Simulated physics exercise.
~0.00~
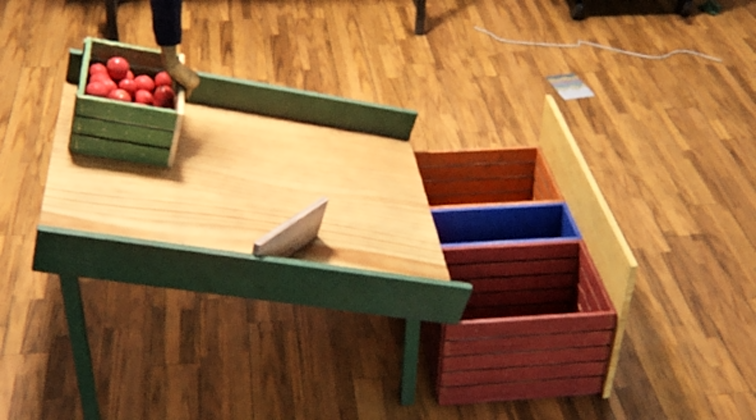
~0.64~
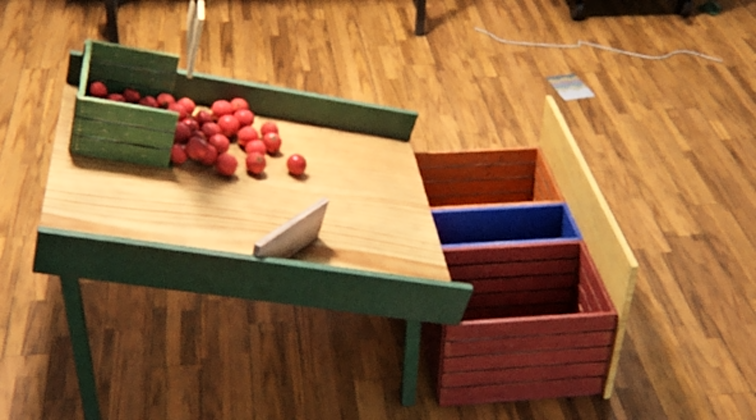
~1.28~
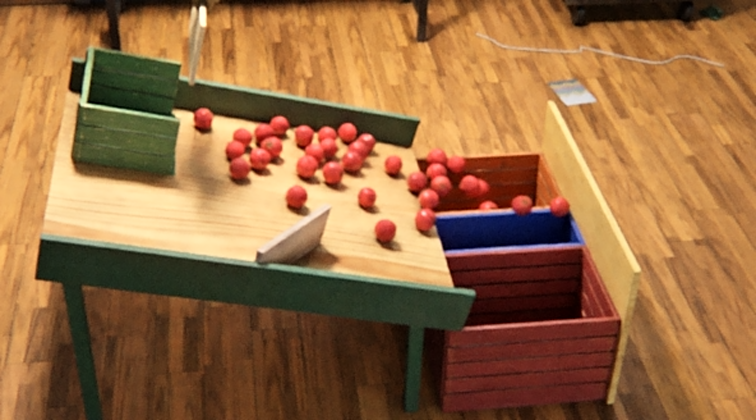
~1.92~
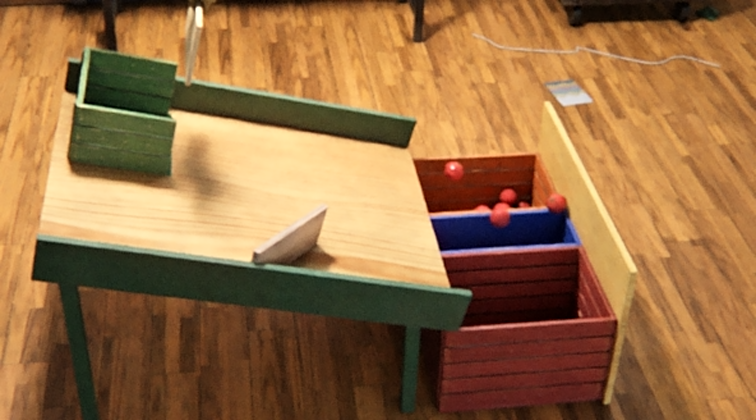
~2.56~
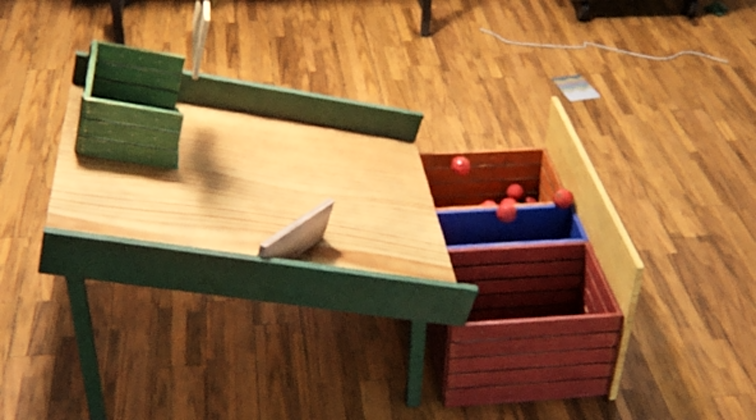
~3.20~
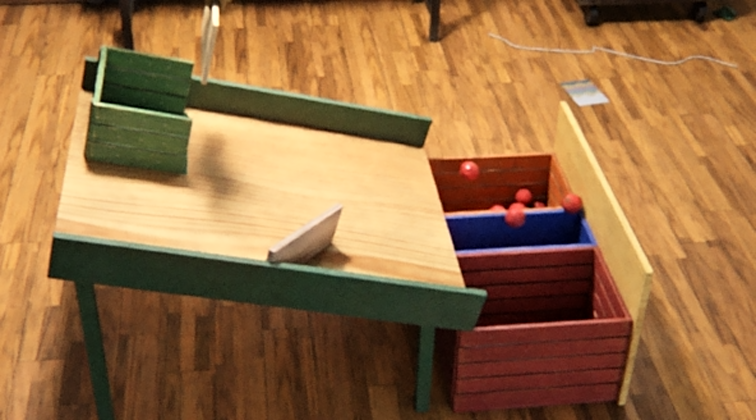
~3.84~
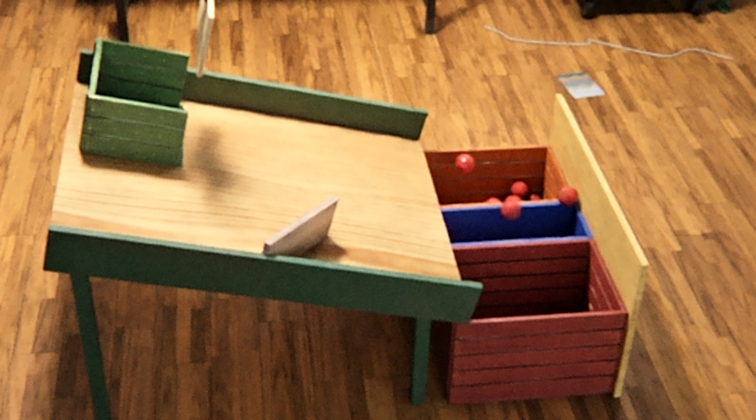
Red tomatoes spill from the green pen, roll down the sloping table and drop into bins.
